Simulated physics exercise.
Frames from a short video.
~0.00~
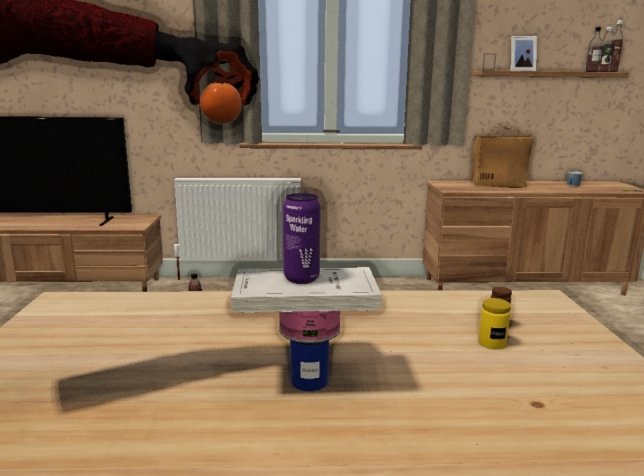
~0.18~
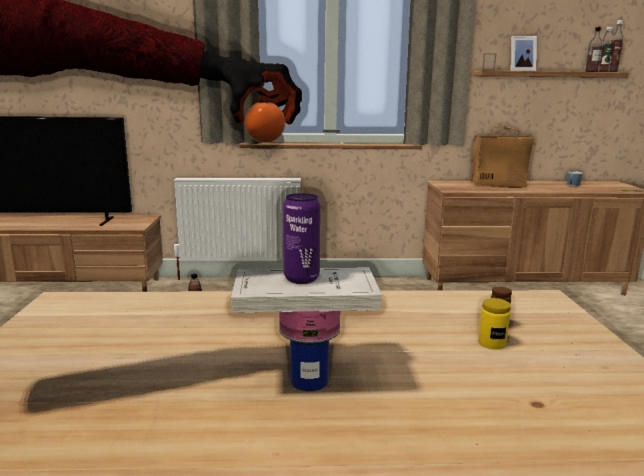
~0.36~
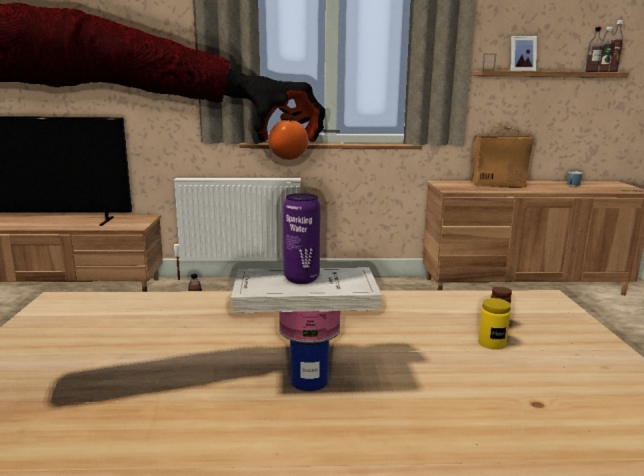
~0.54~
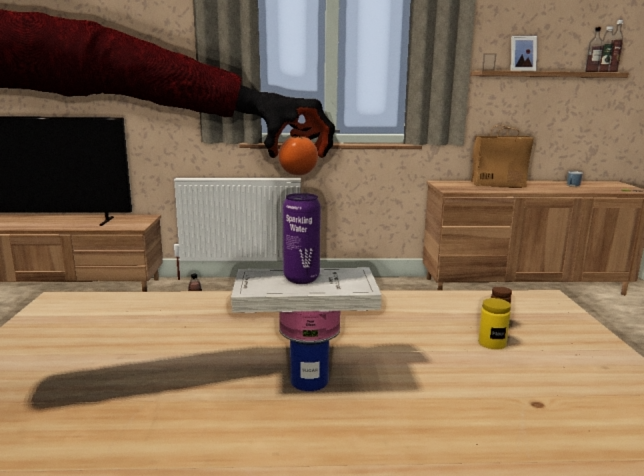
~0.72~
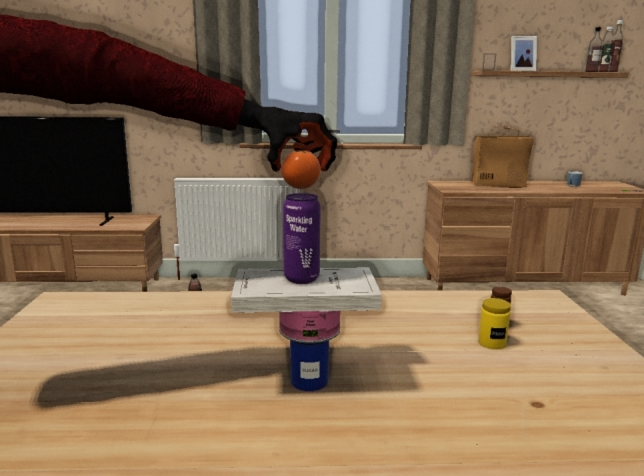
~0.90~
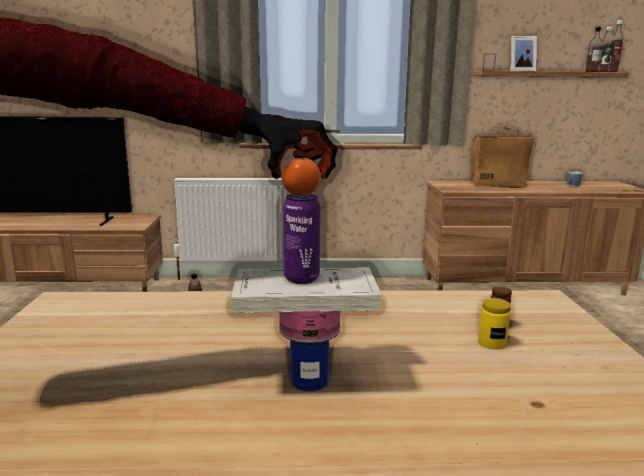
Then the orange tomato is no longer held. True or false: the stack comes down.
False.
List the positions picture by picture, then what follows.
In the first frame, coming down; orange tomato (221, 103).
In the second frame, coming down; orange tomato (265, 122); yellow jar (494, 323).
In the third frame, coming down; orange tomato (289, 140); purple can (302, 239).
In the fourth frame, coming down; orange tomato (298, 155).
In the fifth frame, coming down; orange tomato (301, 169); yellow jar (494, 323).
In the sixth frame, in place under the hand; orange tomato (301, 177); purple can (302, 239).
Around 1.10 s, nothing moves.
Around 1.30 s, orange tomato resting near (301, 178).
Finally (2.0 s), all 7 still in place. Final places as the last picture's camera would see them, orange tomato near (301, 178). The pile stays up.
